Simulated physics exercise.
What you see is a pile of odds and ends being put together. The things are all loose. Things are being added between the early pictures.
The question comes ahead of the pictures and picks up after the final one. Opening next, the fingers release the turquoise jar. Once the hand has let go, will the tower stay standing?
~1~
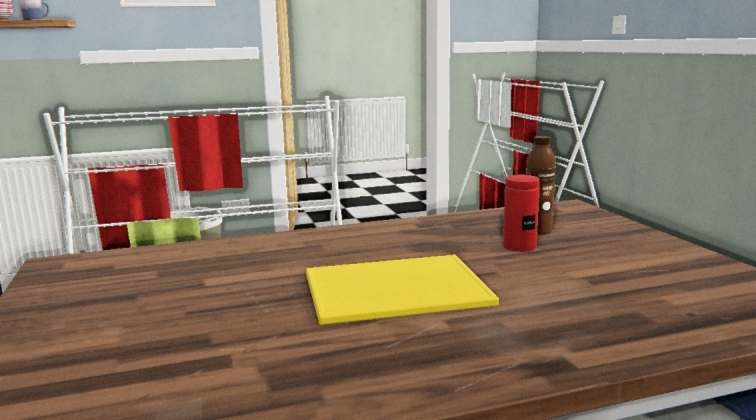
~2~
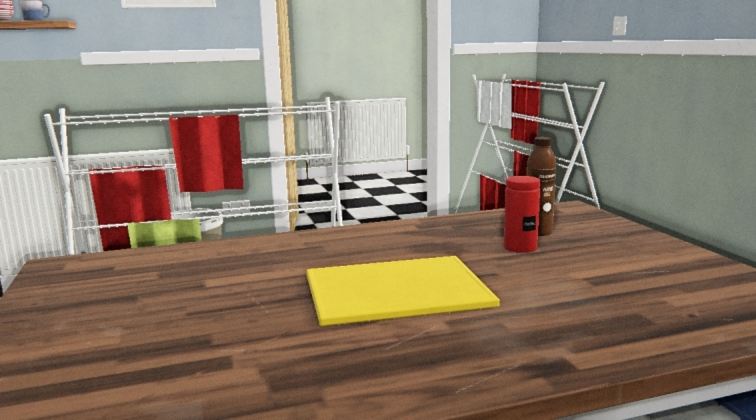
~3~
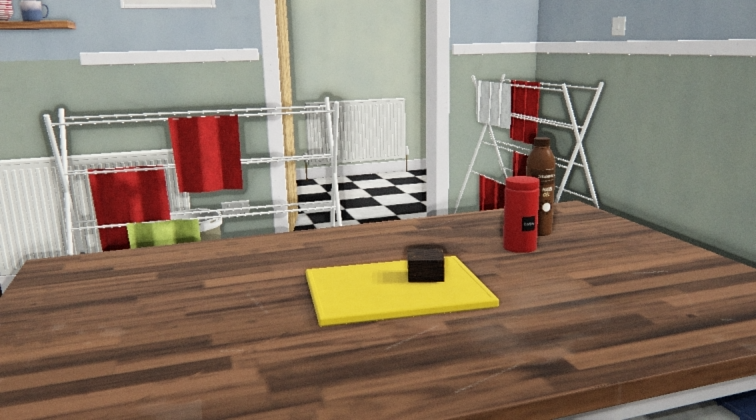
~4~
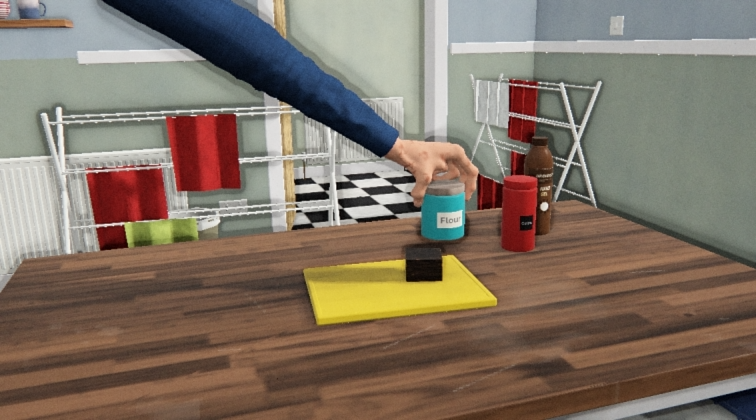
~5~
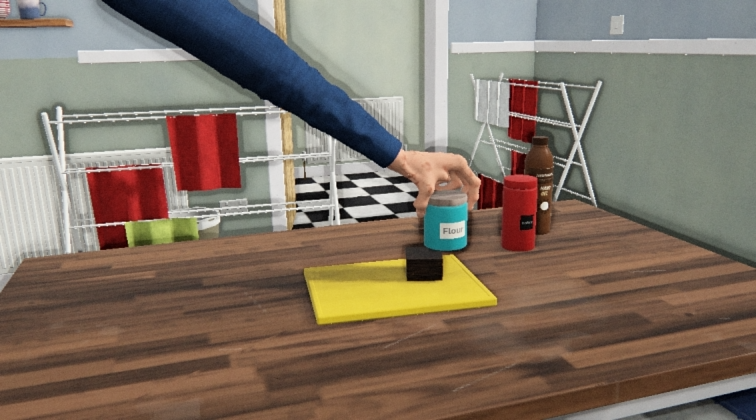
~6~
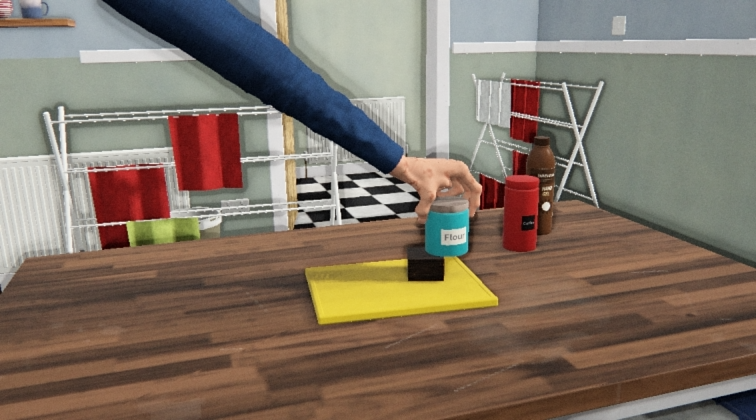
No. The pile cannot bear the load.
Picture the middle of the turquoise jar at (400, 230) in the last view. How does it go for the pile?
What happens next is that it tips over.
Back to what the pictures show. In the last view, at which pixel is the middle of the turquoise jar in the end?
The object finishes somewhere near (523, 261).
Then, 0.40 s past the last view, turquoise jar now fallen.
Then, 0.60 s past the last view, things are still on the move.
Finally, fallen, turquoise jar; the other 4 still in place. Final places as the last picture's camera would see them, turquoise jar near (524, 261). The pile loses its balance.
